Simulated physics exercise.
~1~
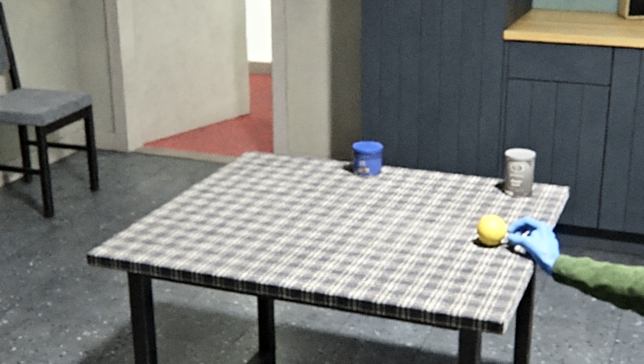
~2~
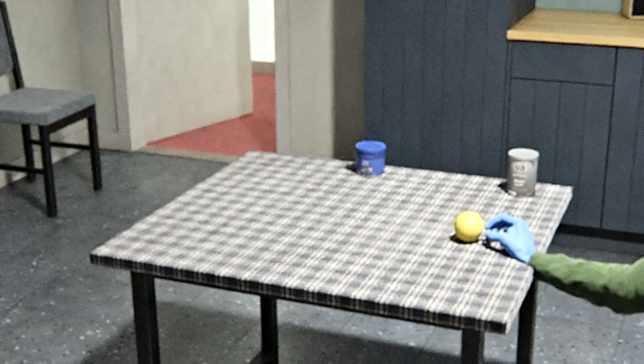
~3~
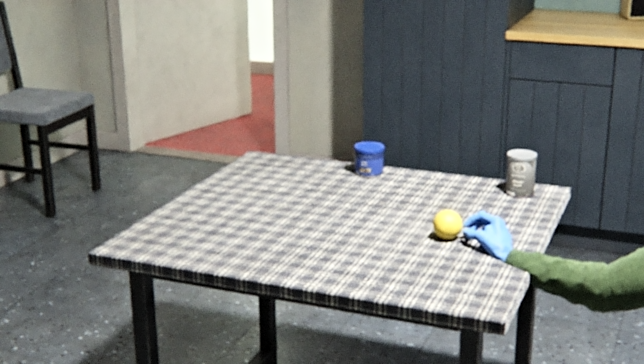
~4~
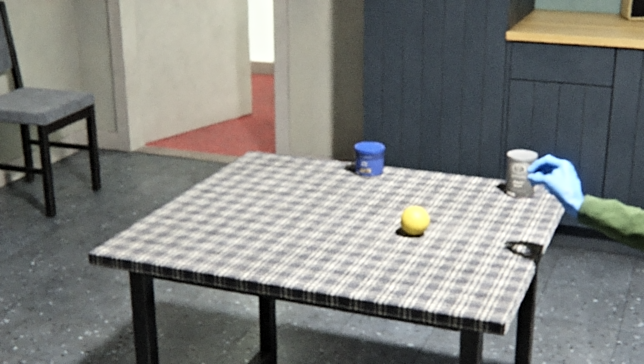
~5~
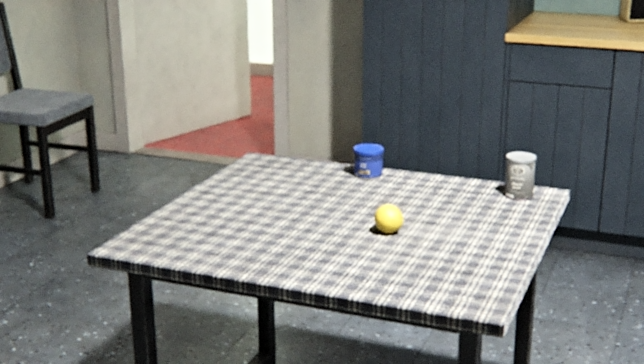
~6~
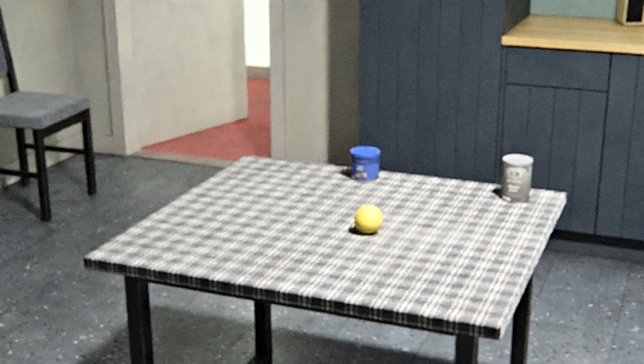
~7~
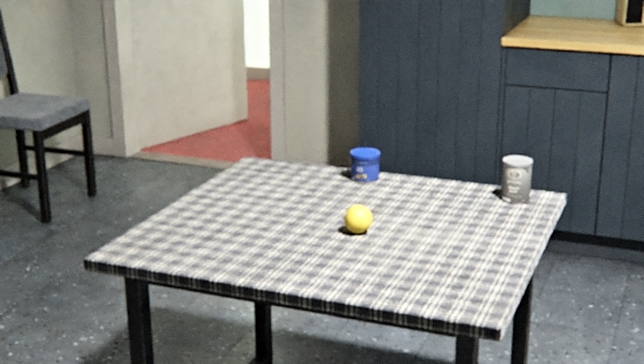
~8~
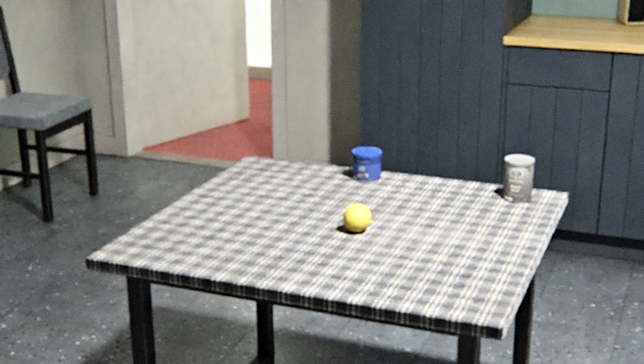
The clip shows a blue-gloved hand pushing a yellow lemon leftward across a checked table top, past a grey tin and a blue tin. The hand lets go and withdraws, and the lemon rolls on to the left, slows and comes to rest on the table.
